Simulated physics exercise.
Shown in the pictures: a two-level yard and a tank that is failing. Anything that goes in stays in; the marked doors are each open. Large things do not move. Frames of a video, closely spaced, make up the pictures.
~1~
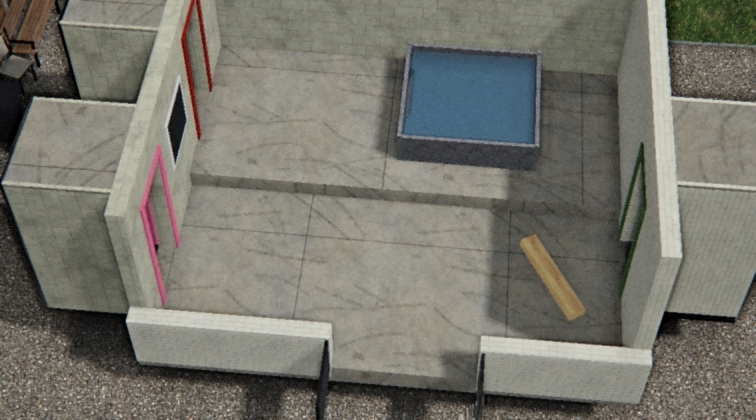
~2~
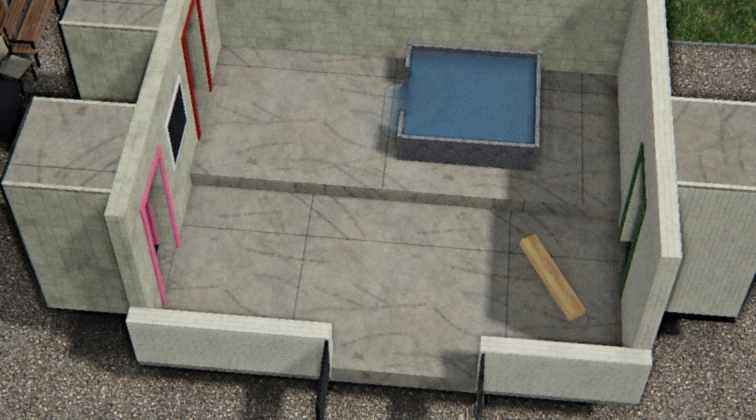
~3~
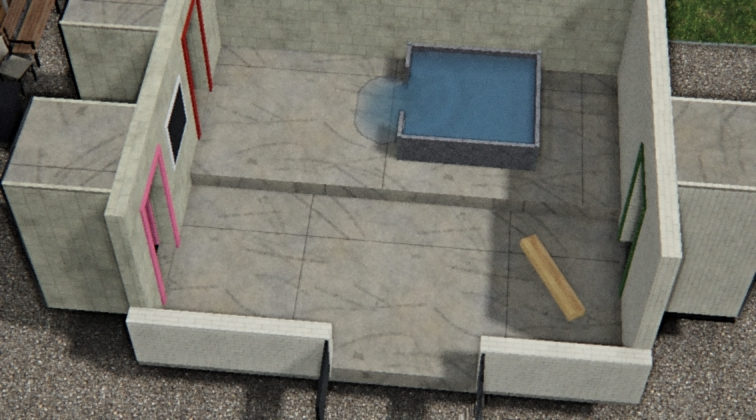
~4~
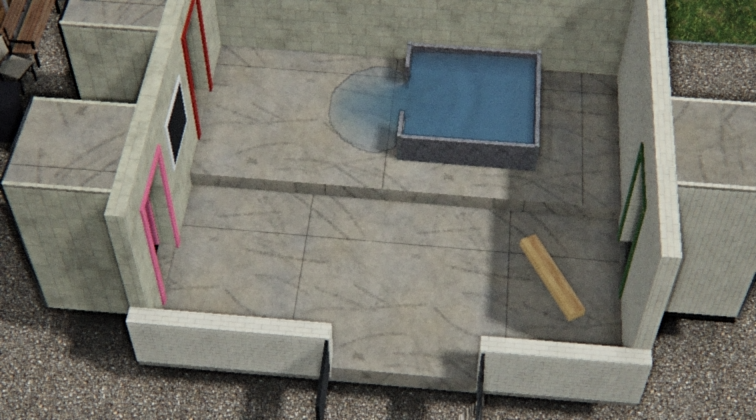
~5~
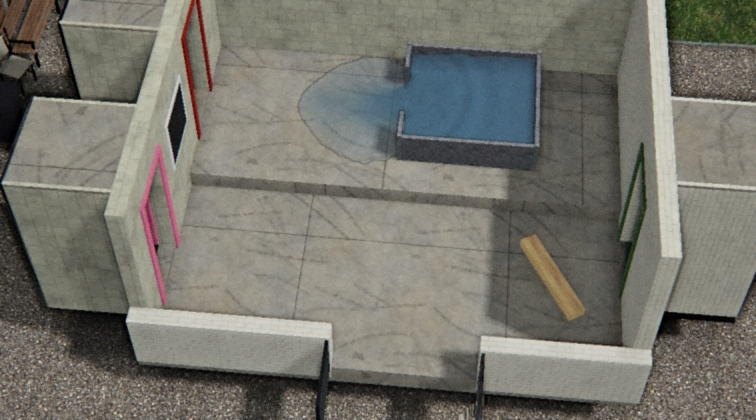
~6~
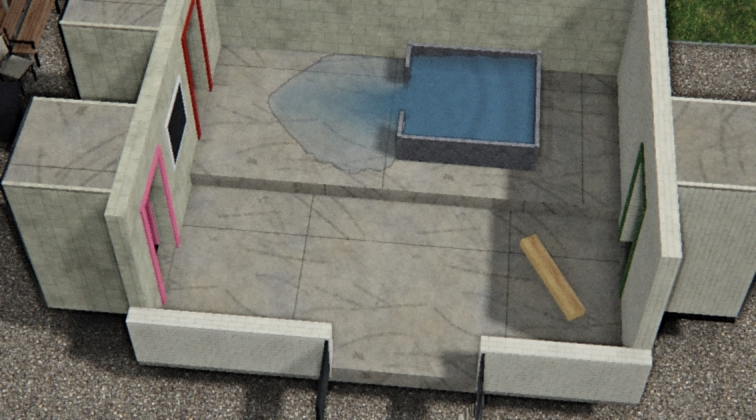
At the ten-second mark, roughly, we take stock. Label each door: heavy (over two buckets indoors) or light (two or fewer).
Red door - heavy; green door - light; pink door - light.
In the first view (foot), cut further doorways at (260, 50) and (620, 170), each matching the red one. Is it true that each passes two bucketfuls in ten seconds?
First exceeds it, then falls short.
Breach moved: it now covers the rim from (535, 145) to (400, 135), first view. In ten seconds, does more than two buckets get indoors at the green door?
Green door: Exceeds the limit.
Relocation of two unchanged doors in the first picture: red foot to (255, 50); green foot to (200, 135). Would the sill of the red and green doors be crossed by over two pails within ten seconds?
Result - the red door exceeds the limit while the green door exceeds the limit.
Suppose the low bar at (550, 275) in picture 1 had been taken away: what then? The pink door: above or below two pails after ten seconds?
Well, the pink door ends up below.
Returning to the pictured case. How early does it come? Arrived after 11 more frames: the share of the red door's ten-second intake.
Around 25 percent.
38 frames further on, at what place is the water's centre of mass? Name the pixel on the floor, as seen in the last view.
Close to pixel (348, 157).
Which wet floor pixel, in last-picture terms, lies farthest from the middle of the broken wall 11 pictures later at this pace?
My pick would be pixel (181, 233).
A moment on, water covers 20 % of the floor; the red door wet at the sill, nothing in, the green door not reached, the pink door not reached.
Next, water covers 30 % of the floor; the red door over two buckets in, the green door not reached, the pink door not reached.
Then, water covers 35 % of the floor; the red door over two buckets in, the green door not reached, the pink door wet at the sill, nothing in.
Later, water covers 50 % of the floor; the red door far over two buckets in, the green door not reached, the pink door wet at the sill, nothing in.
In the end, water covers 80 % of the floor; the red door far over two buckets in, the green door wet at the sill, nothing in, the pink door wet at the sill, nothing in.
